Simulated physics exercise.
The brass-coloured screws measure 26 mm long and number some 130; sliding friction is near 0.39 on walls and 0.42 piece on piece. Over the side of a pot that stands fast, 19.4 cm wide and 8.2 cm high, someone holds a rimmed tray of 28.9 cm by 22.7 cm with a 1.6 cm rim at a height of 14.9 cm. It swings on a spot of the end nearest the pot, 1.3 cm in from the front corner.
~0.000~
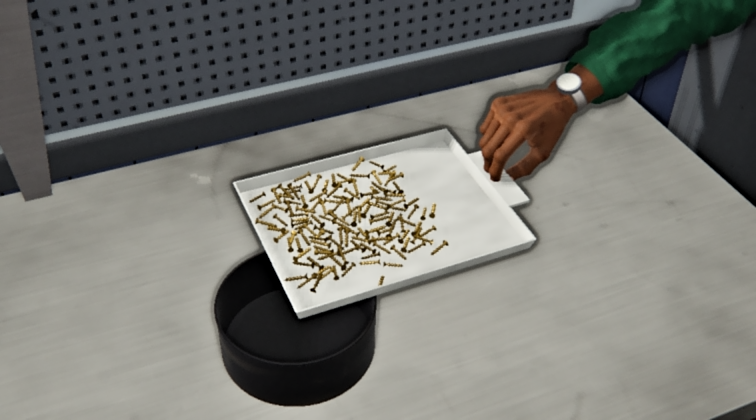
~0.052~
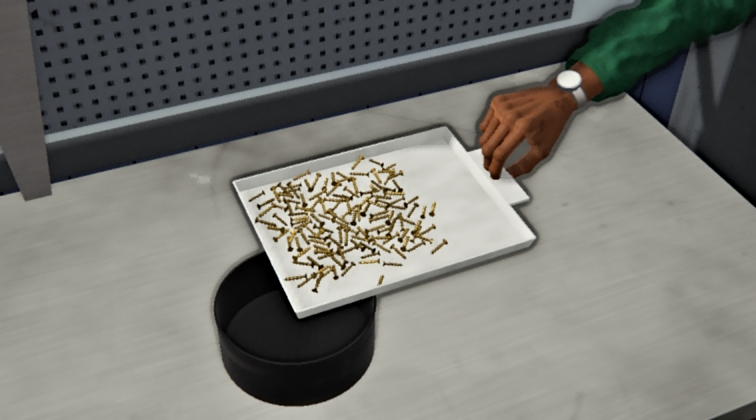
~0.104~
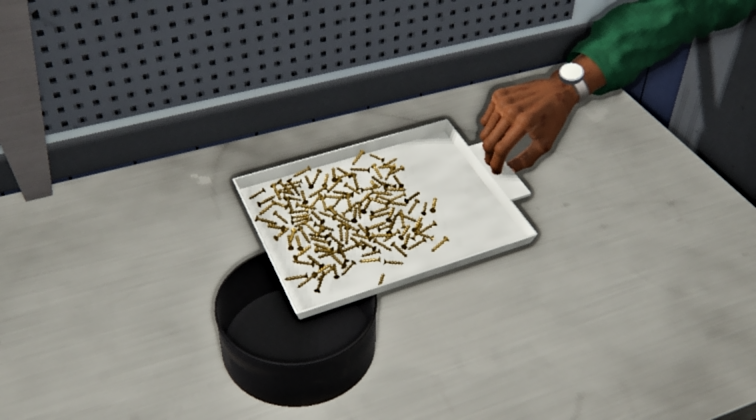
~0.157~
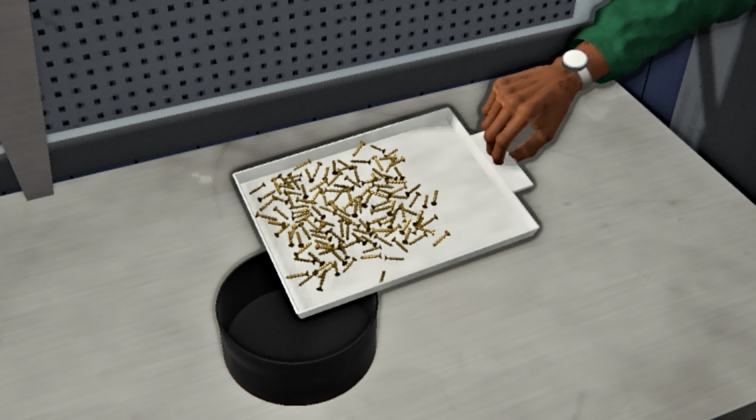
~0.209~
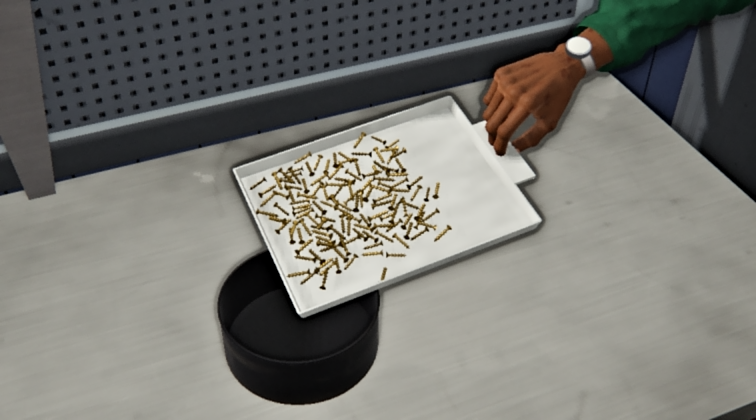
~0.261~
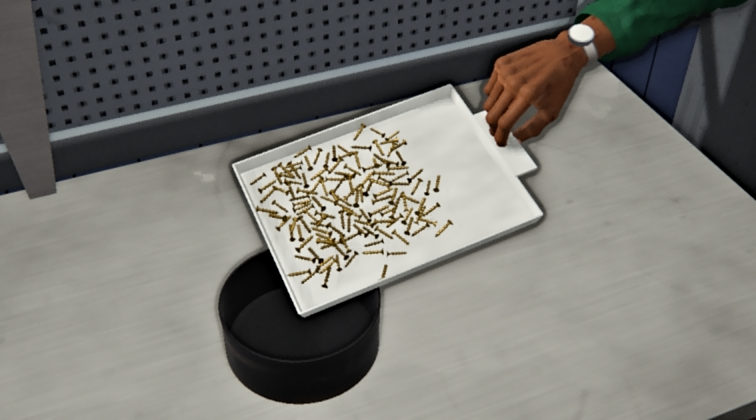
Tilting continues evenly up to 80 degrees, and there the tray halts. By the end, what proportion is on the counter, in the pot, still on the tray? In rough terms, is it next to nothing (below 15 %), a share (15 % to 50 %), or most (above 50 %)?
At the end, counter: A majority; pot: A low amount; tray: A low amount.
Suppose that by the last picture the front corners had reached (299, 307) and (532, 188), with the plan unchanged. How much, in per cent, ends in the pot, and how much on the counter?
Split: Pot = 65, counter = 35.
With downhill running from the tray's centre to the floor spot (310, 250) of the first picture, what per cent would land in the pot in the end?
The share comes to about 60 in a hundred.
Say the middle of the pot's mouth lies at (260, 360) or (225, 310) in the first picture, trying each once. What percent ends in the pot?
Near 100 and 10 percent, one try each.
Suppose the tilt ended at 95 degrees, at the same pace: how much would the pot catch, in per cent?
Roughly 5 percent.
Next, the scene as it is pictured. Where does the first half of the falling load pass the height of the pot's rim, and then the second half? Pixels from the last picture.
Around (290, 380), then around (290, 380).
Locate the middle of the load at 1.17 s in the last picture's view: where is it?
The middle of the load should be at about (298, 295) by then.
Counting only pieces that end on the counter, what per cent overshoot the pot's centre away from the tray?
Some 90 per cent.
Then, at 0.81 s, tilt 44 degrees; the tray holds 100 %, the pot 0 %.
After 1.17 s, tilt 66 degrees; the tray holds 75 %, the pot 0 %.
After 1.62 s, tilt 80 degrees; the tray holds 5 %, the pot 5 %.
By 2.5 s all is still; counter 95 %, pot 5 %, tray 0 %.
